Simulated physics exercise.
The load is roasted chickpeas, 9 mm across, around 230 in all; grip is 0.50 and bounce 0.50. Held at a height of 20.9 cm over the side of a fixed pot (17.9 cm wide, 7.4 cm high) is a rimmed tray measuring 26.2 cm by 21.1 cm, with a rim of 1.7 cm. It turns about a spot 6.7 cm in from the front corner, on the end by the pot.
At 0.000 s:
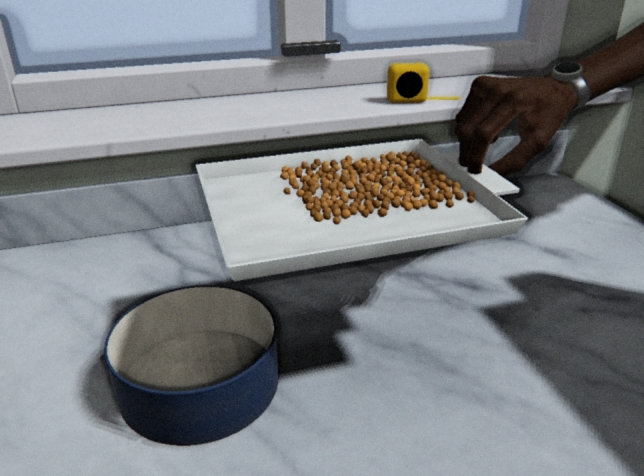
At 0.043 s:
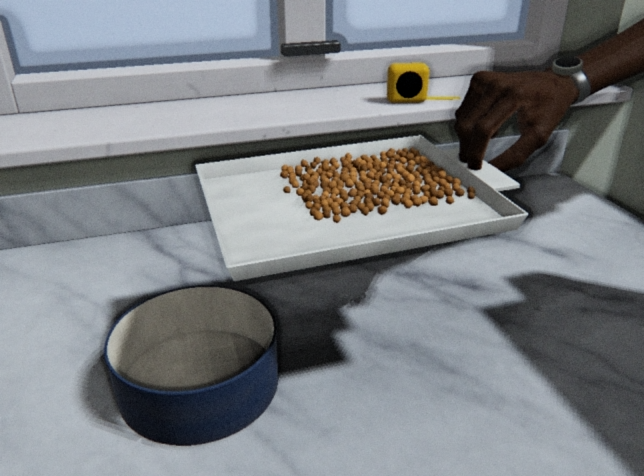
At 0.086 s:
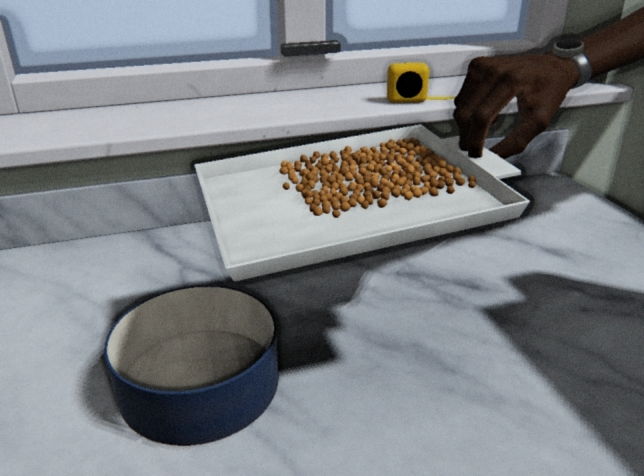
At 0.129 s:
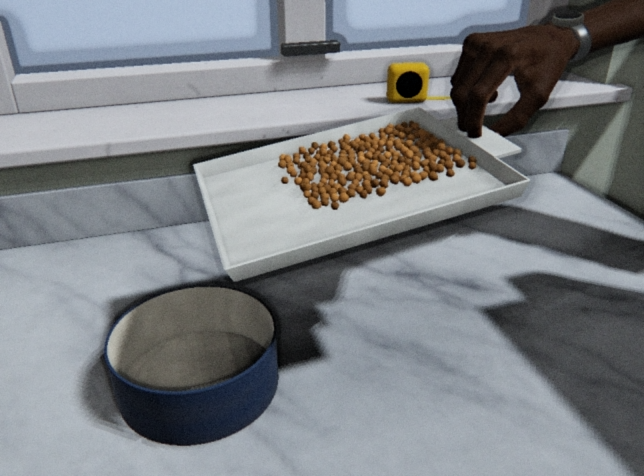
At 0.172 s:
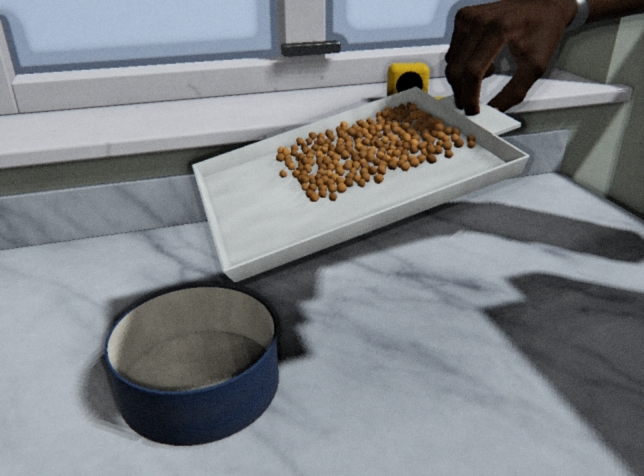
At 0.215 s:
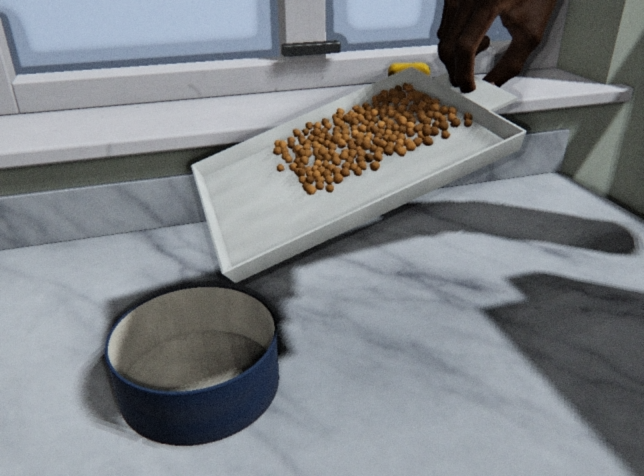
We see a white rimmed tray of roasted chickpeas on a marble counter beside a dark blue pot; a hand lifts the tray's right end steadily higher, tilting it down toward the left while the chickpeas stay bunched together.
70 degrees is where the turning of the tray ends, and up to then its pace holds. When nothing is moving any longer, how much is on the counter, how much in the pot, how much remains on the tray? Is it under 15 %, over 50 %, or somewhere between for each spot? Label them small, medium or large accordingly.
Counter - medium, pot - medium, tray - medium.
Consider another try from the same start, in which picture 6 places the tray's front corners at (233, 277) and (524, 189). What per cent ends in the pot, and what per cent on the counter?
Pot: 0, counter: 75.
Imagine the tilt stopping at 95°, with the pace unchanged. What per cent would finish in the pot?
Roughly 55 %.
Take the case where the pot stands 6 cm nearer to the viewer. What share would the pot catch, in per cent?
With that change it comes to something like 35 in a hundred.
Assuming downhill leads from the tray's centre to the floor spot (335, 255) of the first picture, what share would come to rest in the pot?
Roughly 0 percent of them.
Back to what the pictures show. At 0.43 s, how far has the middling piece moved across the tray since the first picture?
Around 4 centimetres.
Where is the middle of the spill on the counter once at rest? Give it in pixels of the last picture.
At about (59, 455).
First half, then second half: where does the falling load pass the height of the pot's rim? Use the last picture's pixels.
Around (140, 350), then around (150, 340).
After 0.43 s, tilt 45 degrees; the tray holds 100 %, the pot 0 %.
Then, at 0.57 s, tilt 63 degrees; the tray holds 100 %, the pot 0 %.
After 0.84 s, tilt 70 degrees; the tray holds 25 %, the pot 25 %.
By 1.7 s all is still; counter 40 %, pot 35 %, tray 25 %.
